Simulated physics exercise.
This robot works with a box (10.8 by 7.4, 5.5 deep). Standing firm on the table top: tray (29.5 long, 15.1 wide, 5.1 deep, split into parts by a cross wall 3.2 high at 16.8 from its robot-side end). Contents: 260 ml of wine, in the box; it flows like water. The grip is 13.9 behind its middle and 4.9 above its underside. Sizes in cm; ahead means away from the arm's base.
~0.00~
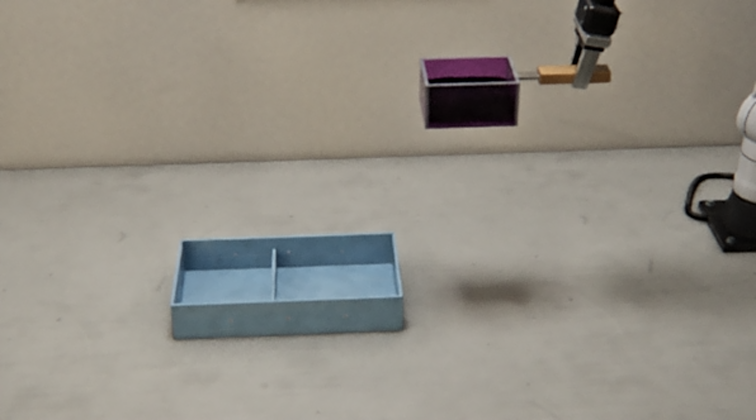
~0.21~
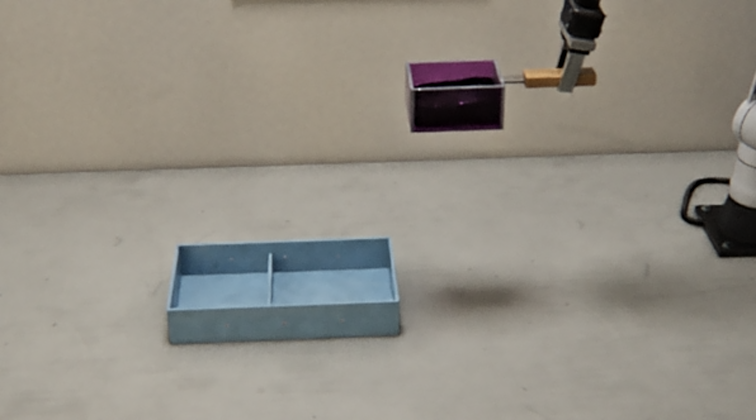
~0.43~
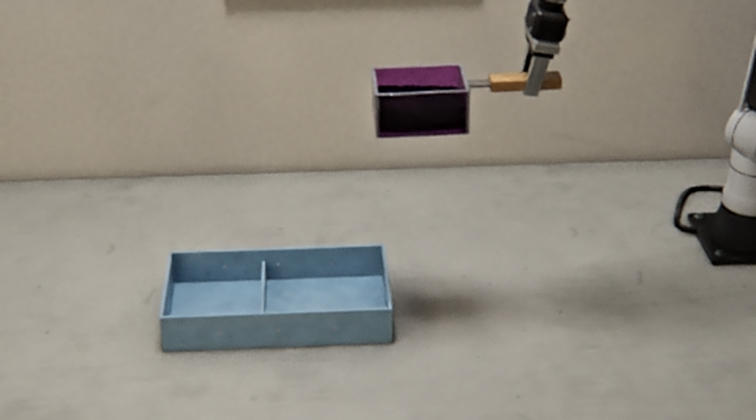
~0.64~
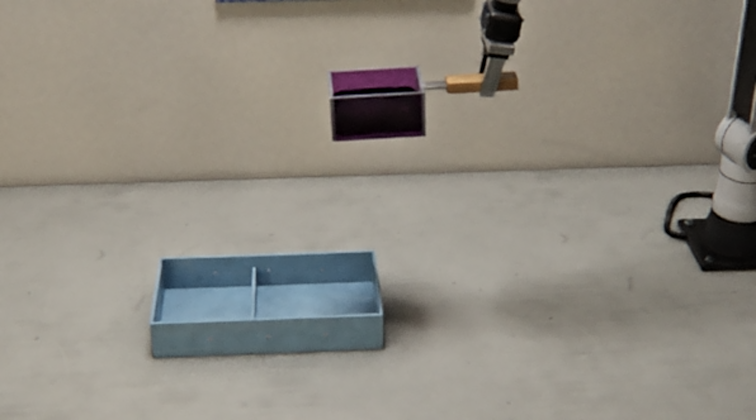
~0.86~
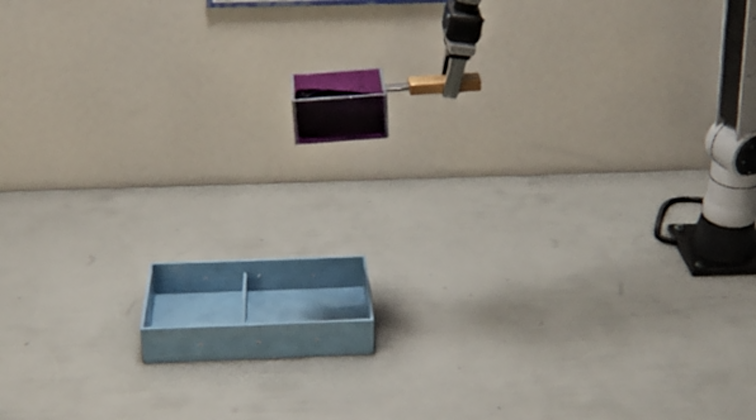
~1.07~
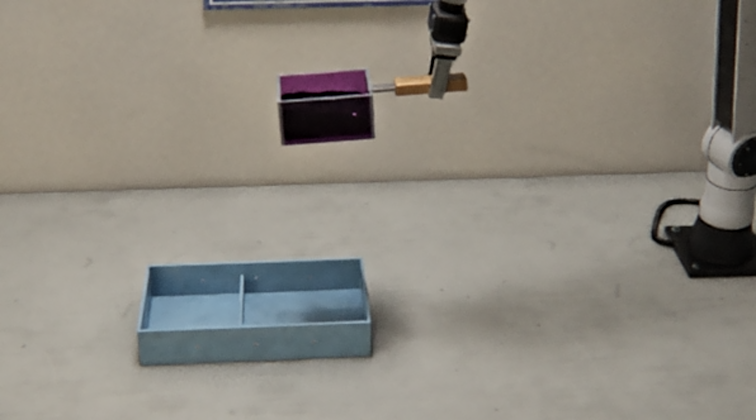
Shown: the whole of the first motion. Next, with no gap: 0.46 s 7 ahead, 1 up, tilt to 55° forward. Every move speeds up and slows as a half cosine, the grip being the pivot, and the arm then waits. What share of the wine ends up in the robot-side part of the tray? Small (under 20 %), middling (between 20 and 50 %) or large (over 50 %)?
A middling share, between 20 and 50 %, ends in the robot-side part of the tray.
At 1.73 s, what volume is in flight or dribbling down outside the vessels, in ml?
Some 20 ml.
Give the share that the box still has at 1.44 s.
Near 85 %.
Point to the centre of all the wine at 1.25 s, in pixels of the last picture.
Around (317, 141).
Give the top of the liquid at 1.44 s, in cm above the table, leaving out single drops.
About 25 cm.
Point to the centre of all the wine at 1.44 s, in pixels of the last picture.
Near (298, 182).
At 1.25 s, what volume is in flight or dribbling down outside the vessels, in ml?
Some 0 ml.
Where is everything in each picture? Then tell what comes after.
Box floor at (468, 110), level; upper third of the wine around (469, 91), from x 425 to 515, top at y 80; 255 ml in the box, in the first frame.
Box floor at (454, 114), level; upper third of the wine around (465, 93), from x 410 to 500, top at y 80, in the second frame.
Box floor at (420, 119), tilted 1° forward; upper third of the wine around (416, 99), from x 375 to 465, top at y 85, in the third frame.
Box floor at (377, 121), tilted 2° forward; upper third of the wine around (379, 101), from x 335 to 420, top at y 85, in the fourth frame.
Box floor at (340, 124), tilted 3° forward; upper third of the wine around (330, 103), from x 295 to 385, top at y 90, in the fifth frame.
Box floor at (327, 125), tilted 3° forward; upper third of the wine around (322, 105), from x 280 to 370, top at y 90; 255 ml in the box, in the sixth frame.
By 1.25 s, tilted 21° forward, liquid up to 31 above the table; 255 ml in the box.
By 1.44 s, tilted 50° forward, liquid up to 25 above the table; 215 ml in the box, 40 ml in the air or running down outside.
By 1.73 s, tilted 55° forward, liquid up to 28 above the table; 125 ml in the box, 60 ml in the far-side part, 50 ml in the robot-side part, 20 ml in the air or running down outside.
By 2.53 s, tilted 55° forward, liquid up to 22 above the table; 95 ml in the box, 85 ml in the robot-side part, 60 ml in the far-side part, 15 ml on the table or floor.
Final state, 95 ml in the box, 85 ml in the robot-side part, 60 ml in the far-side part, 15 ml on the table or floor. That is 33 % in the robot-side part of the tray.
